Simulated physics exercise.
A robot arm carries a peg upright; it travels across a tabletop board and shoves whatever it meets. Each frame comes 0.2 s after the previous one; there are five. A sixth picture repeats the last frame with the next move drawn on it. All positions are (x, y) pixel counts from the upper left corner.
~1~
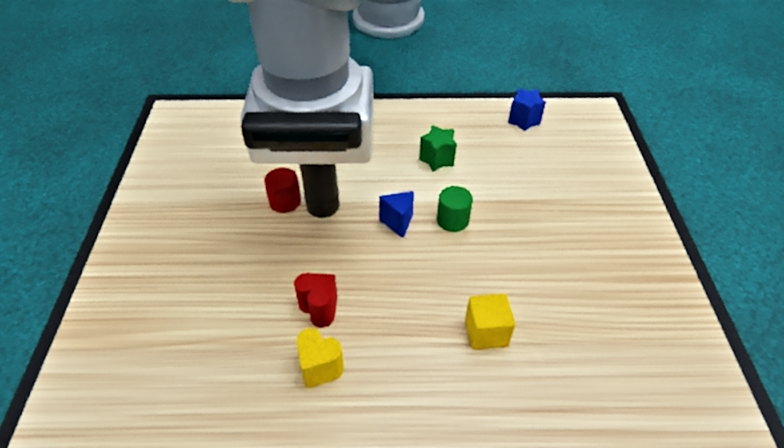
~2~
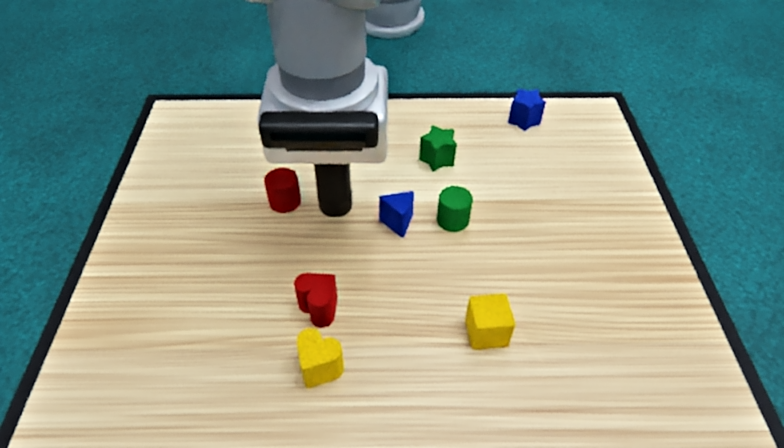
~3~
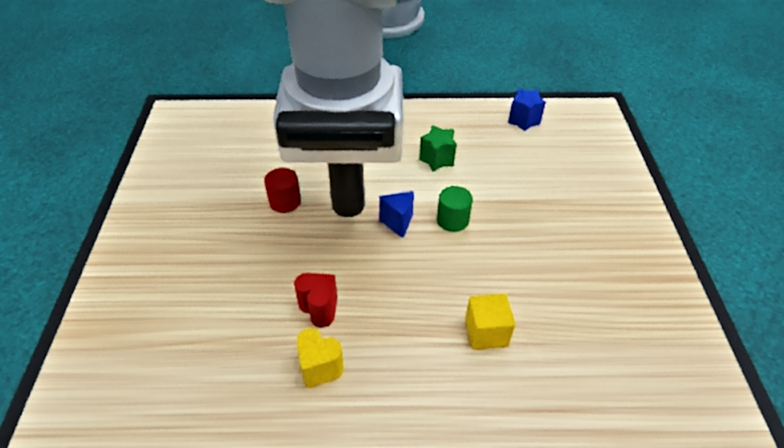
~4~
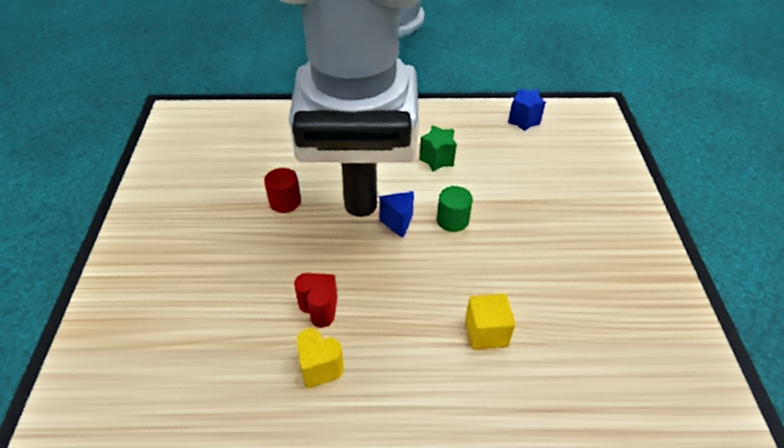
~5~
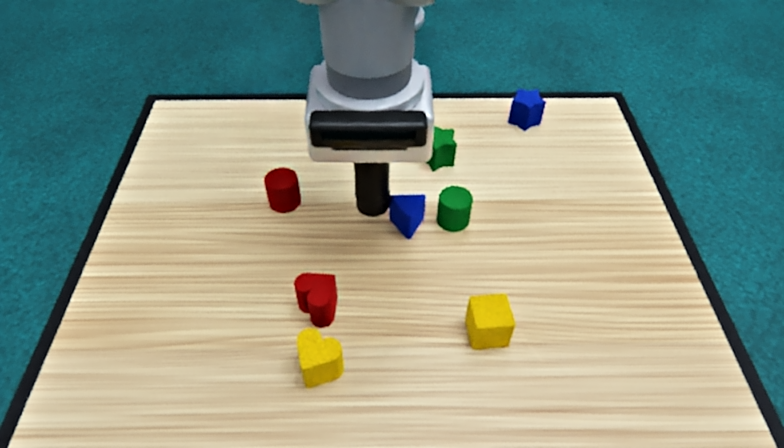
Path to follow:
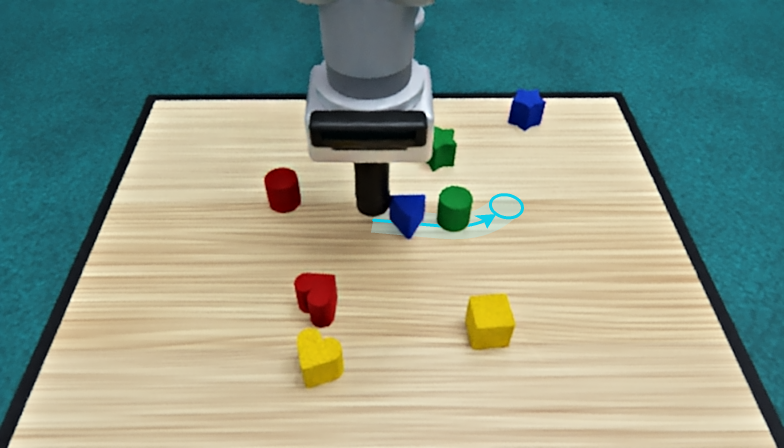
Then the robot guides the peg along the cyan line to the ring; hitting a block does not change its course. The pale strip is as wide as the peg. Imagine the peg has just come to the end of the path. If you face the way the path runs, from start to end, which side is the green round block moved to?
It goes left.
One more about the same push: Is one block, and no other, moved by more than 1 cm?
No - that is not the case.
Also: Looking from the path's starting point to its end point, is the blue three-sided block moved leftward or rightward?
It moves right.
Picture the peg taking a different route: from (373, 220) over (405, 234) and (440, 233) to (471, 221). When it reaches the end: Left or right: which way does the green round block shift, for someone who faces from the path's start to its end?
It's pushed left.
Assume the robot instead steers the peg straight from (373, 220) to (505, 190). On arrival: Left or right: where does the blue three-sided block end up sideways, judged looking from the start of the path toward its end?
It will end up to the right.
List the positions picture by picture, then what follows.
The first frame shows tip of the peg (323, 207), middles of tops, blue three-sided block (399, 200), green round block (456, 196).
The second frame shows peg (336, 207), nothing pushed.
The third frame shows peg (349, 206), nothing pushed.
The fourth frame shows peg (361, 206), nothing pushed.
The fifth frame shows peg (373, 206), blue three-sided block (409, 201), green round block (456, 196).
The line goes from (373, 220) through (422, 224) and (470, 225) to (506, 206).
On the path given first. One third of the way, peg (423, 210); blue three-sided block (450, 212), turned 60° clockwise; green round block (468, 196).
Two thirds of the way, peg (474, 210); blue three-sided block (488, 222), turned 105° clockwise; green round block (504, 190).
At the end, peg (510, 192); blue three-sided block (490, 221), turned 115° clockwise; green round block (541, 174).
